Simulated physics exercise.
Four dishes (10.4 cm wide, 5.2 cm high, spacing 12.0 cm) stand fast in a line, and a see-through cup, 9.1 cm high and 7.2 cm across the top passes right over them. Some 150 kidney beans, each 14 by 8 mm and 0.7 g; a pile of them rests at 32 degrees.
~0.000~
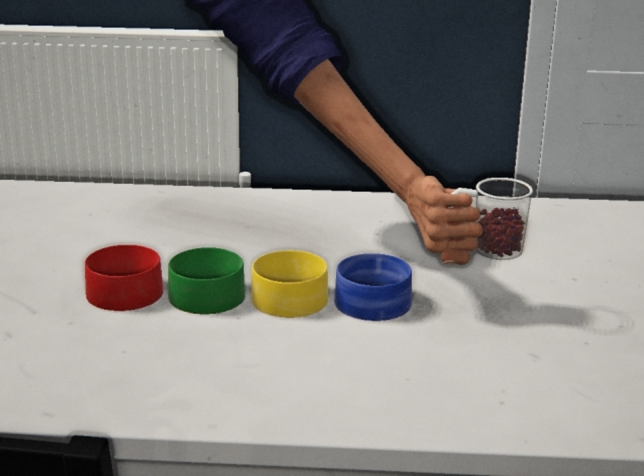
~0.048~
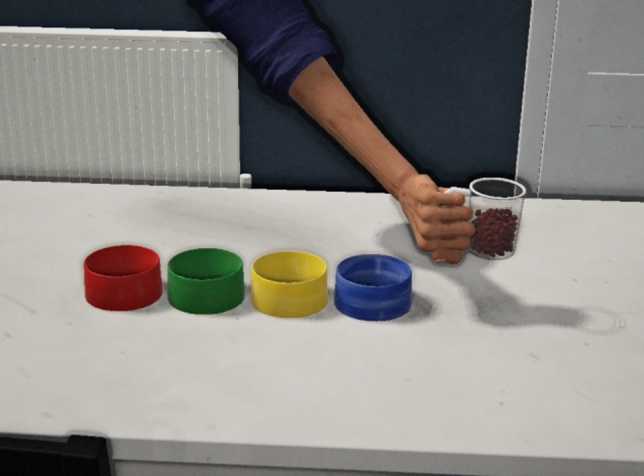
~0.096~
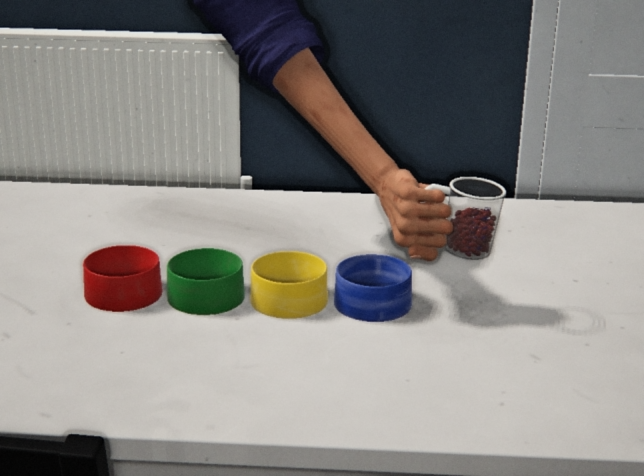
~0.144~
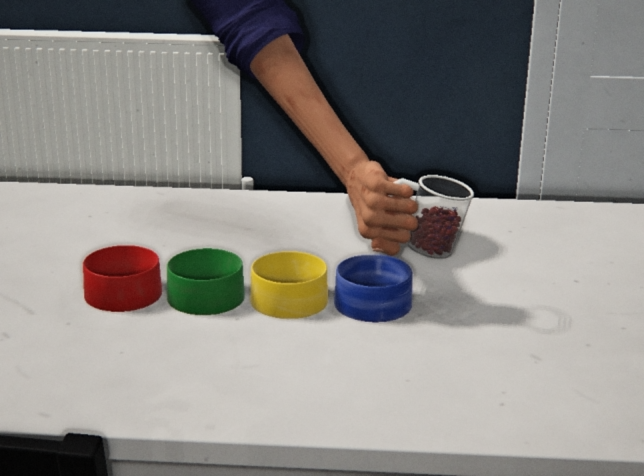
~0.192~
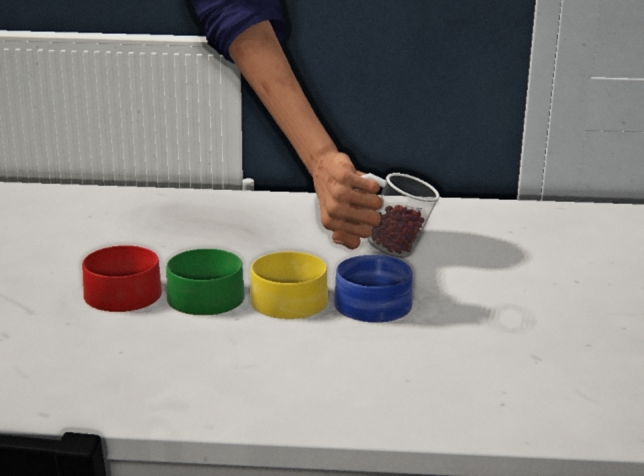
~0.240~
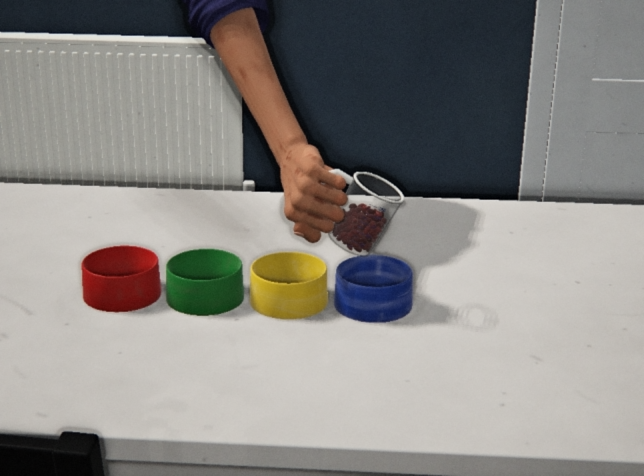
At first, a hand holds a clear cup of dark red beans upright at the right of a white table, beside a row of red, green, yellow and blue dishes. The hand then moves the cup leftward, tilting it gradually to the left until it is behind the blue dish.
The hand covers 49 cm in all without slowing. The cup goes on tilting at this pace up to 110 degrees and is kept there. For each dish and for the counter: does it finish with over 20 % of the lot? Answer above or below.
Red: Below, blue: Below, green: Above, yellow: Below, counter: Below.
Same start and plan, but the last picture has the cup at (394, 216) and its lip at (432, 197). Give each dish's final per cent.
Red 0, blue 0, green 100, yellow 0.
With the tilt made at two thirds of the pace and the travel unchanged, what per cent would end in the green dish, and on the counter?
In that case green 100; counter 0.
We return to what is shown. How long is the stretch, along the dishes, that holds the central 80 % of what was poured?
Some 6 cm.
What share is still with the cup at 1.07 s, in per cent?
Roughly 55 per cent.
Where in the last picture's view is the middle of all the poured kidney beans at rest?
Around (202, 288).
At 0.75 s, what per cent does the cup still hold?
About 100 per cent.
Then, at 0.55 s, tilt 67 degrees; cup holds 100 %.
Then, at 0.75 s, tilt 94 degrees; cup holds 100 %.
After 1.07 s, tilt 110 degrees; cup holds 55 %, green 45 %.
In the end, at 2.3 s, red 0 %, blue 0 %, green 100 %, yellow 0 %, counter 0 %.
